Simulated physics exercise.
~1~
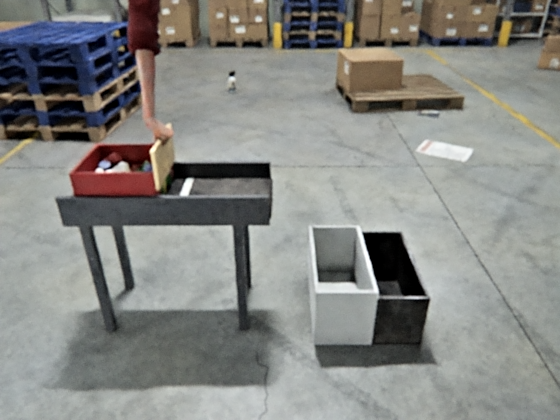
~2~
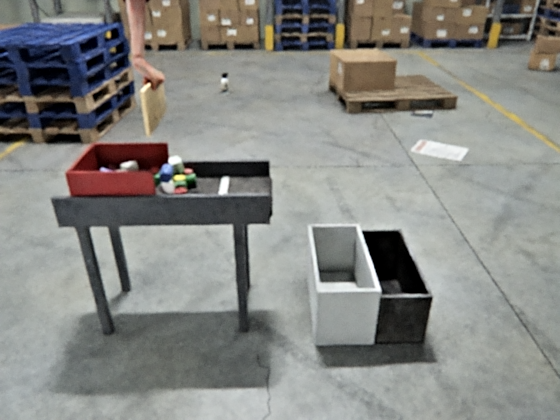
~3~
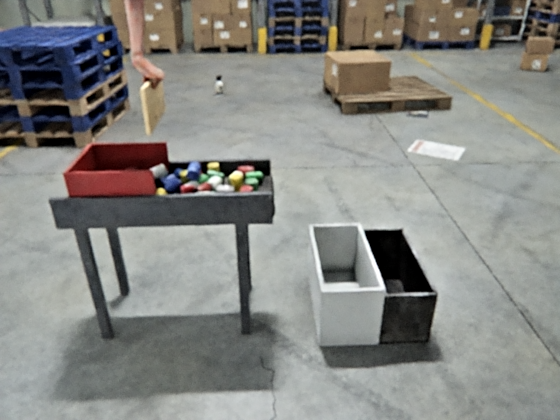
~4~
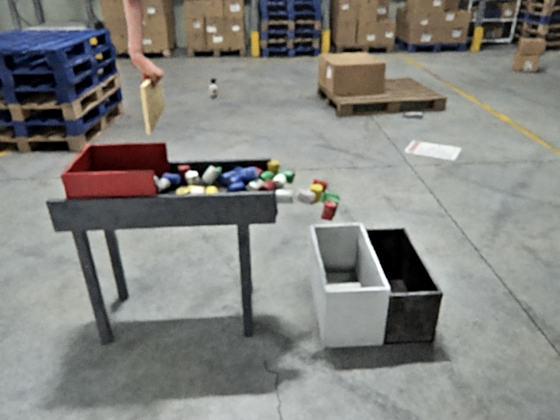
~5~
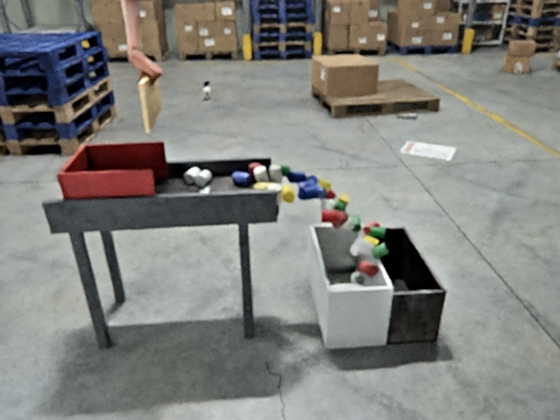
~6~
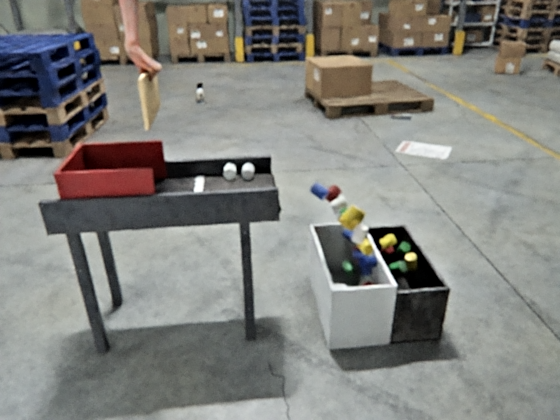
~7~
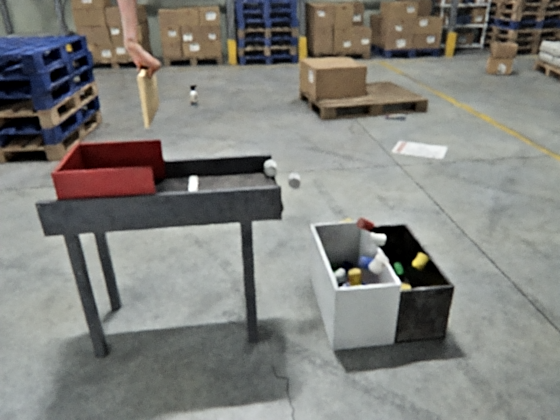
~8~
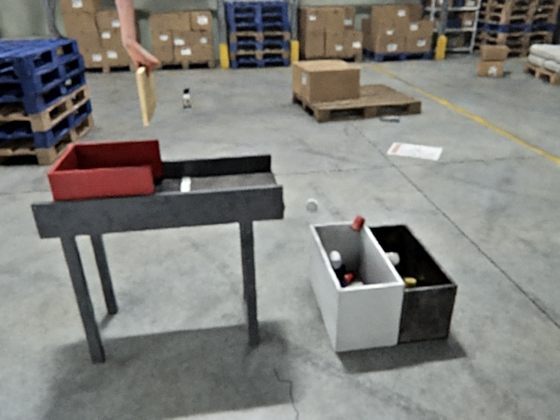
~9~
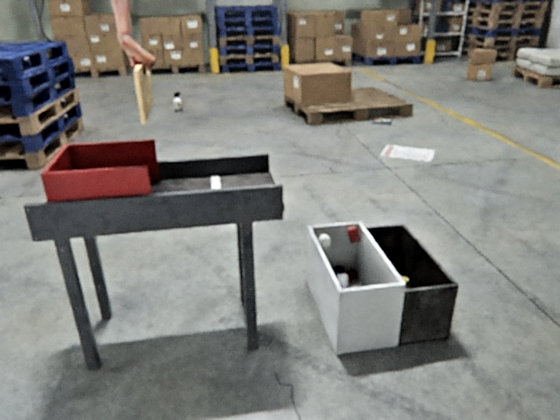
A hand at the upper left holds a tan board above a dark grey conveyor table with a red pen on its left end, seen from the front in a warehouse with pallets and cardboard boxes behind. To the right, a white bin and a black tub stand side by side on the concrete floor. The board lifts, and a crowd of small colourful jars rides rightward out of the pen along the belt. They spill off the right end in an arc, most dropping into the white bin and some into the black tub. A few white stragglers follow, leaving the pen and belt empty.
